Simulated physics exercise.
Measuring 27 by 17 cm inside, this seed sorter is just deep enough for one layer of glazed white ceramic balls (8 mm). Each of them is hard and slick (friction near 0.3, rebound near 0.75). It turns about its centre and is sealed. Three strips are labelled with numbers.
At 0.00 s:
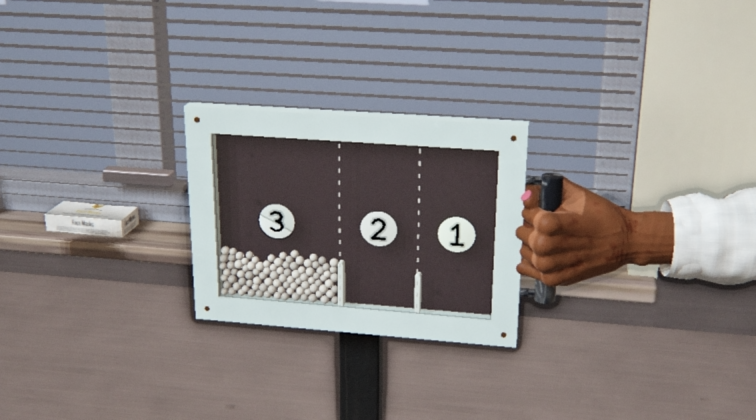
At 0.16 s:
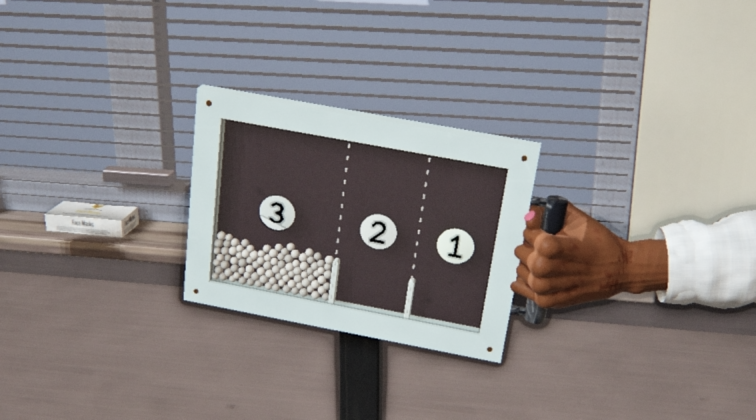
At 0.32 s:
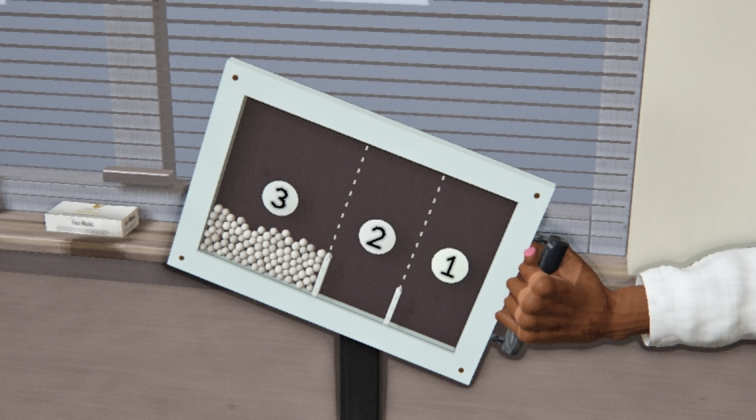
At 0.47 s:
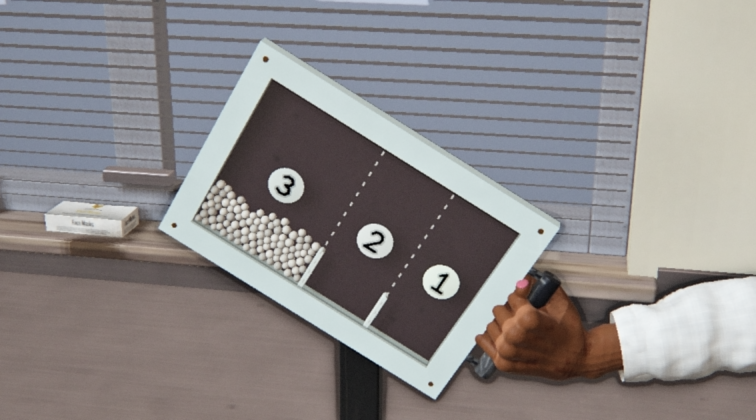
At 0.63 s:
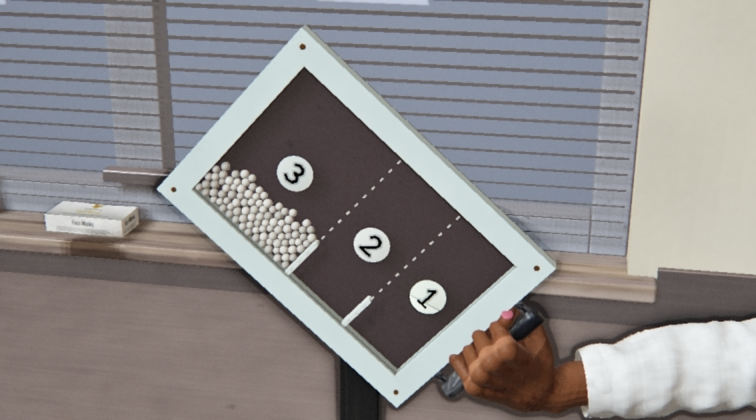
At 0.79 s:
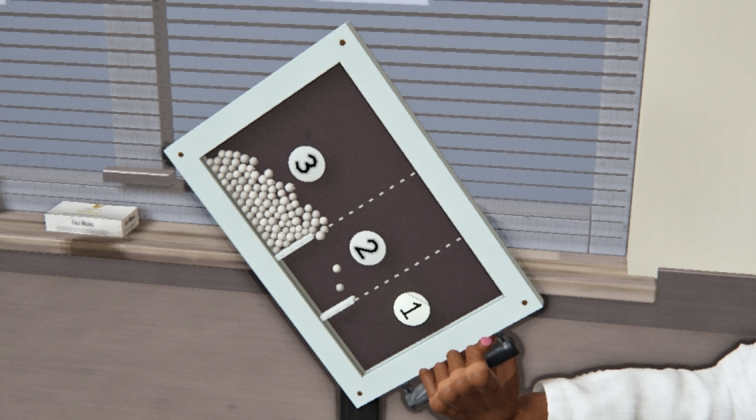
The clip shows a hand turning a framed panel with three numbered sections steadily clockwise by its handle, while small white balls piled in section three shift against a short divider until a few pass over it into section two.
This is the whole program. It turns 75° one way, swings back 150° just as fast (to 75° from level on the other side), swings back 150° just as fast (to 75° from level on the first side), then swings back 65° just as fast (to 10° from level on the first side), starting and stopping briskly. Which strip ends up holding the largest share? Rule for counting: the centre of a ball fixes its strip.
The one marked 1.
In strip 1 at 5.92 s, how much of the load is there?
About 50 % of the load.
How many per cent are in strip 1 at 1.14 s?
30 percent.
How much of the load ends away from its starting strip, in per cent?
Around 70 per cent, give or take.
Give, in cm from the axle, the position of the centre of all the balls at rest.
Some 4 cm right and 7 cm below.
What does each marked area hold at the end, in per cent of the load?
In per cent: Strip 1 holds 50, strip 2 holds 20, strip 3 holds 30.
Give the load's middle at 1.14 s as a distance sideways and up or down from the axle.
Left: About 4 cm; below: About 2 cm.
After 1.14 s, it stands 75° clockwise; the balls' middle is 4 cm left of and 2 cm below the centre; no. 1, 30 %, no. 2, 15 %, no. 3, 55 %.
After 5.92 s, it stands 43° clockwise; the balls' middle is 1 cm left of and 8 cm below the centre; no. 1, 50 %, no. 2, 20 %, no. 3, 30 %.
After 6.43 s, it stands 10° clockwise; the balls' middle is 4 cm right of and 7 cm below the centre; no. 1, 50 %, no. 2, 20 %, no. 3, 30 %.
At rest by 6.9 s, it stands 10° clockwise; no. 1, 50 %, no. 2, 20 %, no. 3, 30 %.
